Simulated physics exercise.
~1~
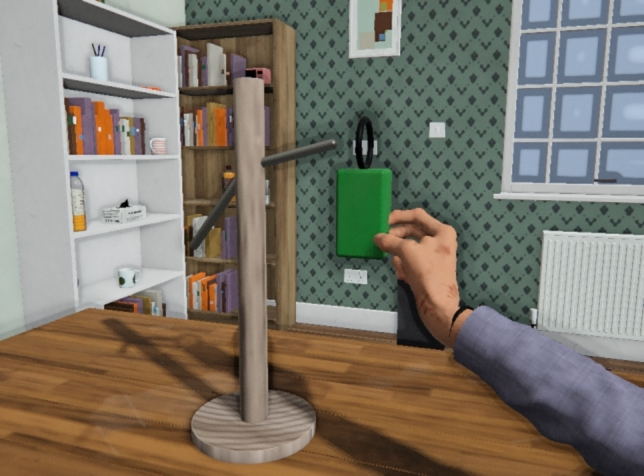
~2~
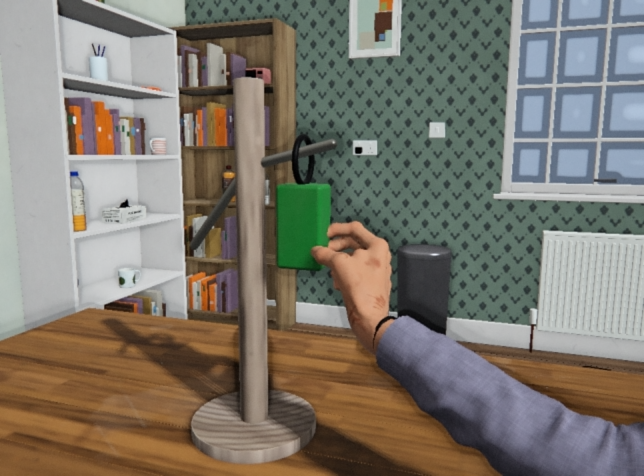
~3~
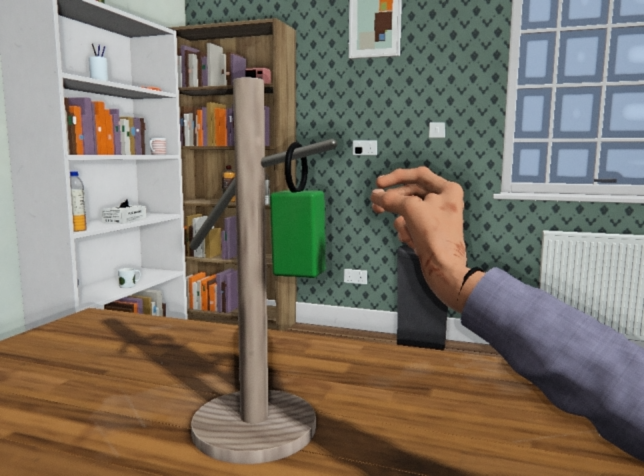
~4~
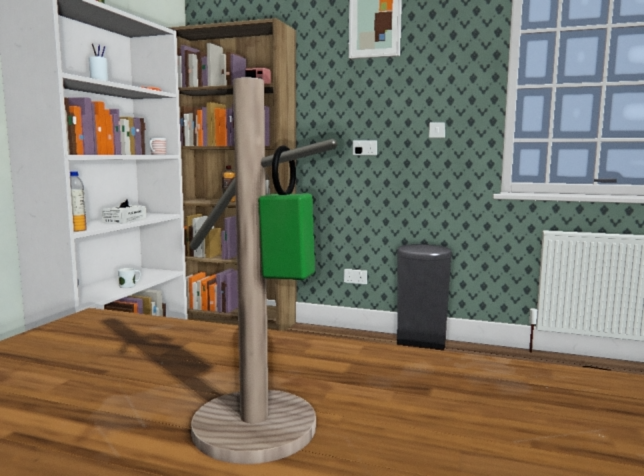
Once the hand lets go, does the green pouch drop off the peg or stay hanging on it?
The green pouch stays hanging on the peg by its ring after the hand has drawn away.
A hand hangs a green pouch by its ring on a peg stand and withdraws, the pouch slipping slightly left, still hanging.
